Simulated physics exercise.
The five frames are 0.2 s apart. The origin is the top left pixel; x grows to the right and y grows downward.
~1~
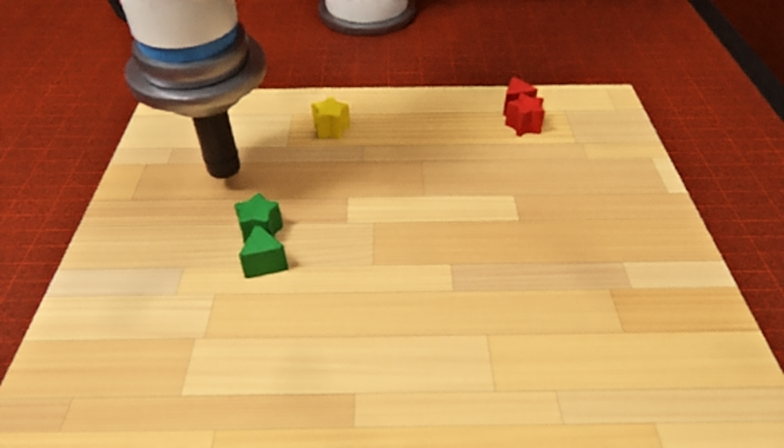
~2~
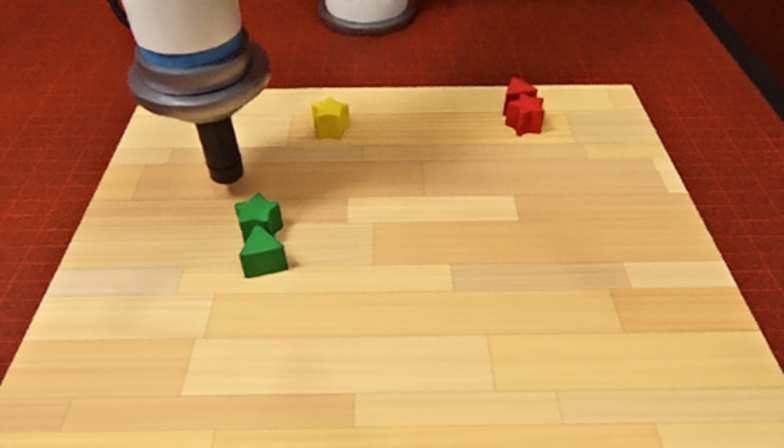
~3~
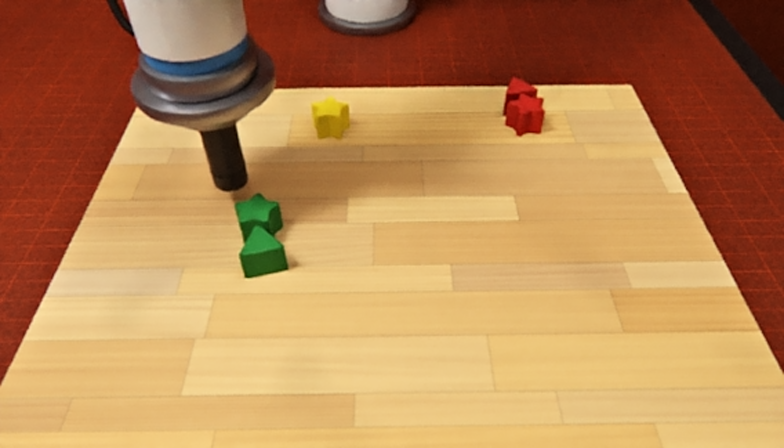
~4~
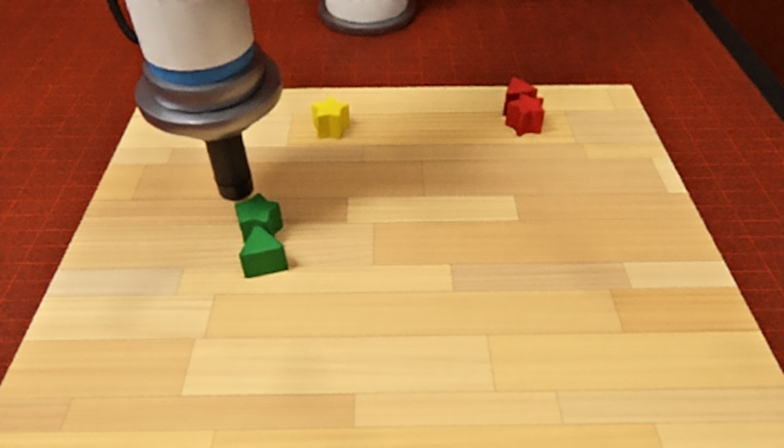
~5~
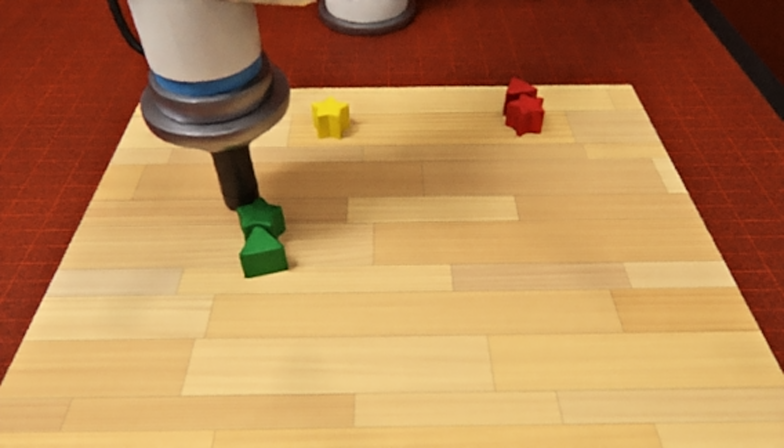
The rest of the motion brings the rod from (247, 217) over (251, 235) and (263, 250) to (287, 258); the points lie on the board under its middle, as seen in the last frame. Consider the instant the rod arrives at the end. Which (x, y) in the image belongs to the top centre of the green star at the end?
Pixel (310, 250).
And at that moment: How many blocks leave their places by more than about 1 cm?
Most likely two.
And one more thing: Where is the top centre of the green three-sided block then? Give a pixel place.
I think it will end close to (276, 277).
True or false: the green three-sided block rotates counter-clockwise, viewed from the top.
That is false.
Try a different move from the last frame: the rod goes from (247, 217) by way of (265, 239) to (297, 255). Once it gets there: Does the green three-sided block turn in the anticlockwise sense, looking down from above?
It seems not.
On the path given first. Halfway along, rod (251, 228); green star (275, 235), turned 15° anticlockwise; green three-sided block (267, 264), turned 35° clockwise.
At the end, rod (284, 242); green star (310, 250), turned 15° anticlockwise; green three-sided block (276, 277), turned 85° clockwise.
